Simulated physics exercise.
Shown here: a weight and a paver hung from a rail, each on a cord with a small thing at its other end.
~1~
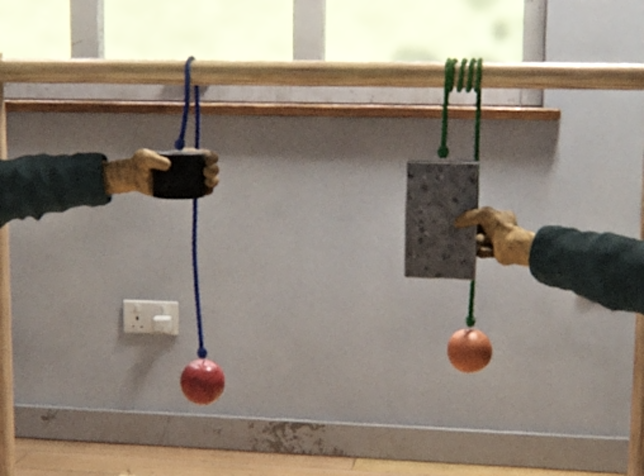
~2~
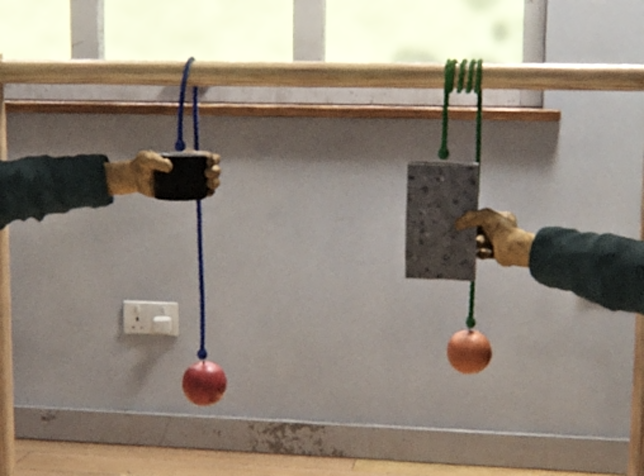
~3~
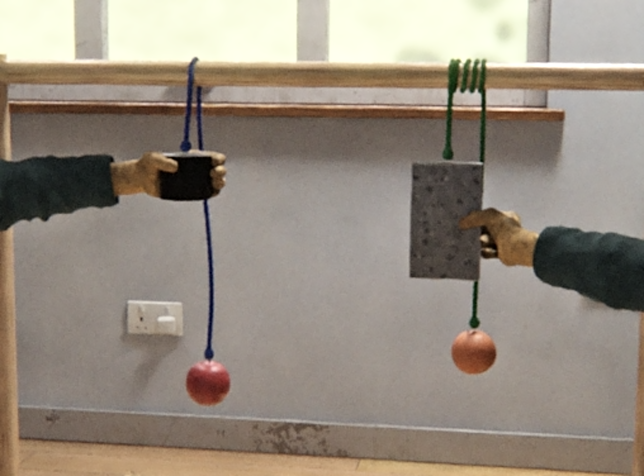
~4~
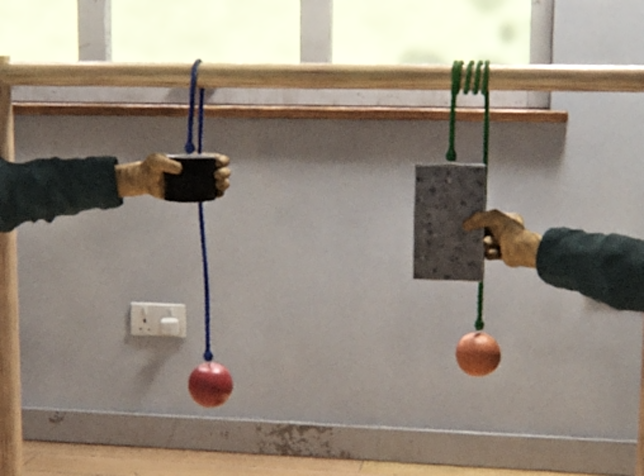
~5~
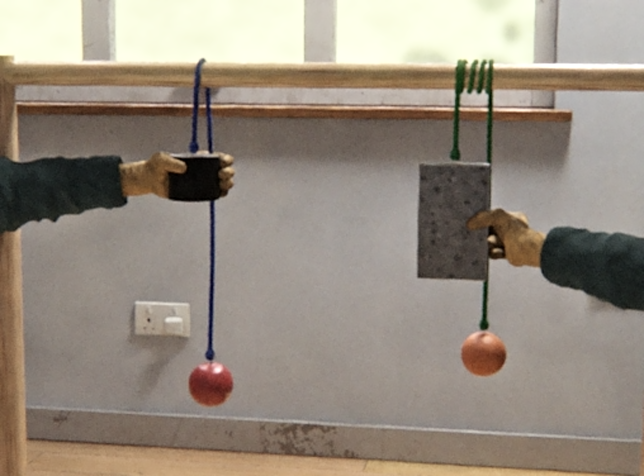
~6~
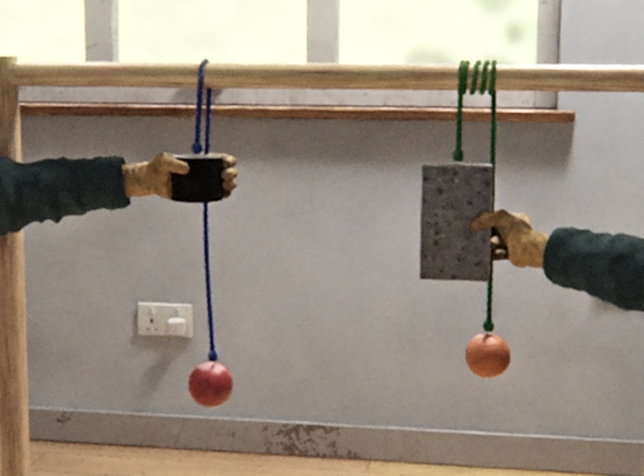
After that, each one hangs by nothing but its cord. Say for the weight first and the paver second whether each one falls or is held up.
The weight is going to come down for sure; the paver is going to stay put for sure.
Then, 0.48 s after the last picture, weight on the floor; paver hanging near (461, 210).
At rest, weight on the floor; paver hanging near (461, 213). The weight drops and the paver keeps its height.
